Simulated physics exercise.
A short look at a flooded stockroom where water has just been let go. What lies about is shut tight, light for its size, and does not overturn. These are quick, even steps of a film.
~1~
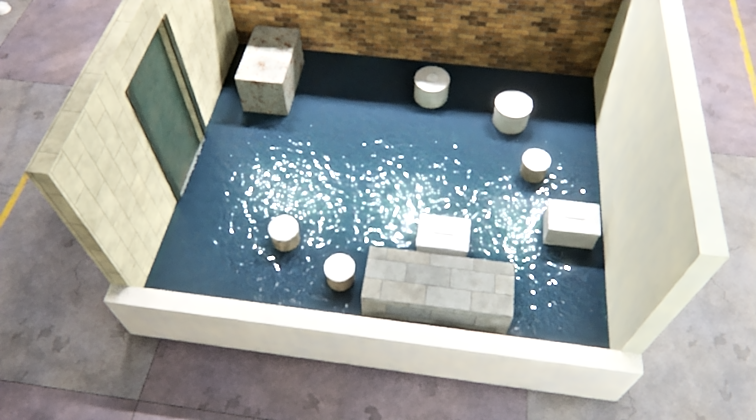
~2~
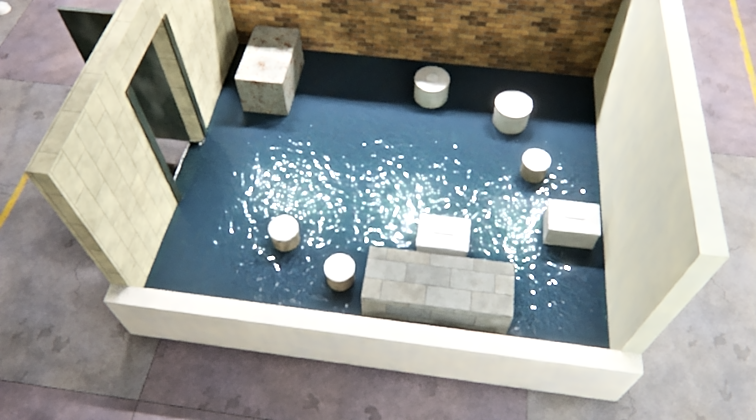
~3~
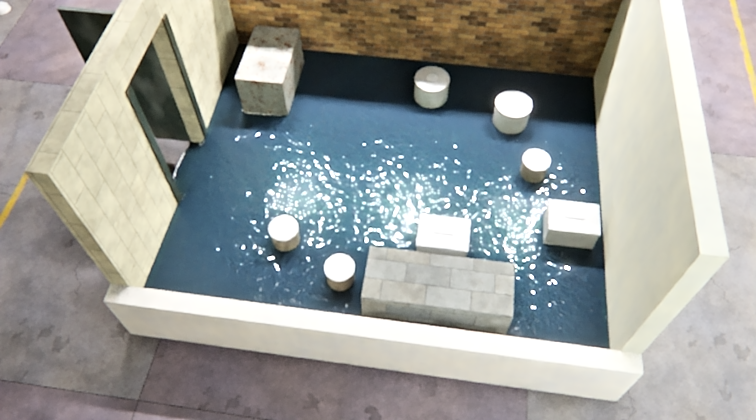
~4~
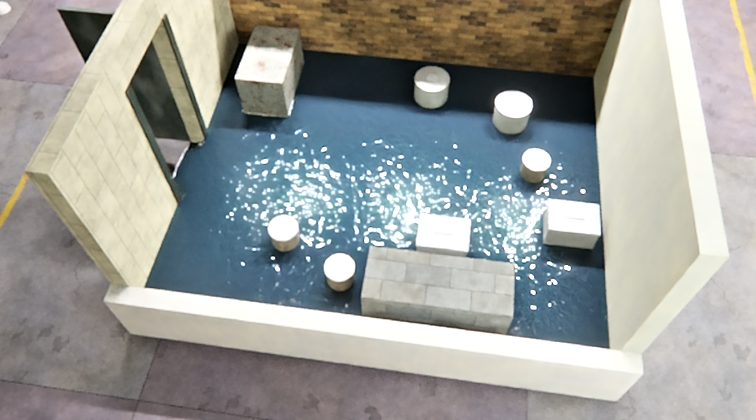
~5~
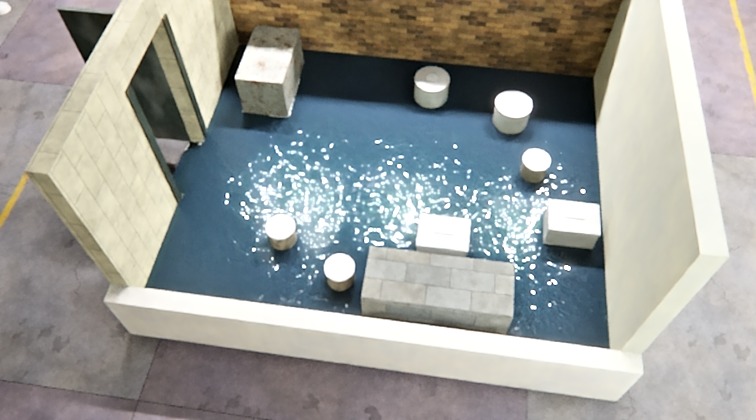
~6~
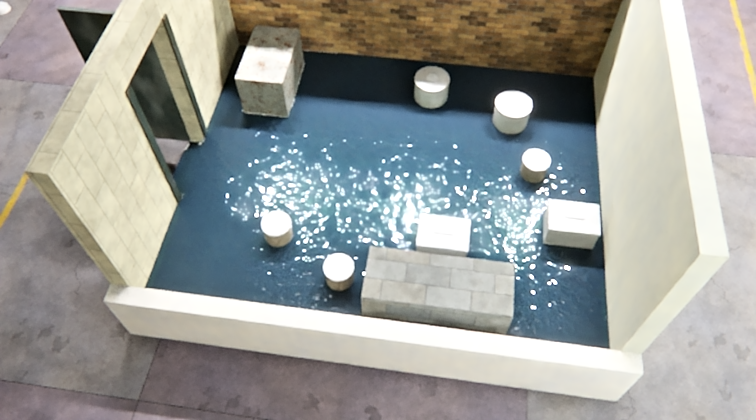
In a flooded stockroom, the left door swings open, then one floating pail drifts slightly left.
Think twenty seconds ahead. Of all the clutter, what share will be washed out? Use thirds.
Share: Not even a third.
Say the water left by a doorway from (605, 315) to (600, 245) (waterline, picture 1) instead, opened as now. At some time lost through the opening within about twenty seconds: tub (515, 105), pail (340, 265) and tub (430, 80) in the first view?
In that order: Out, left behind, inside.
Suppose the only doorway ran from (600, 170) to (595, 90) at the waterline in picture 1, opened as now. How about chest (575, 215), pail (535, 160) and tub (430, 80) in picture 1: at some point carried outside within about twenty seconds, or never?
As listed: Gone, through, washed out.
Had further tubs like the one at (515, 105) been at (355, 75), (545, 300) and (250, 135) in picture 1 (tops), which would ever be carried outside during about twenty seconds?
In that order: Washed out, stays, gone.
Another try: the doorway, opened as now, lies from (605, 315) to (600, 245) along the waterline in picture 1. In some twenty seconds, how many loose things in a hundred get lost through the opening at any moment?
Near 60 in a hundred.
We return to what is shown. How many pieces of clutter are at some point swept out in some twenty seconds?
I count 1.
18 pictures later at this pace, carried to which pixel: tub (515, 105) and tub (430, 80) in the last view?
Roughly at (489, 106) and (390, 84).
A moment on, 0 of 7 are out; 7 afloat.
Next, 1 of 7 are out; 6 afloat.
Later, 1 of 7 are out; 6 afloat.
In the end, 1 of 7 are out; 6 afloat.
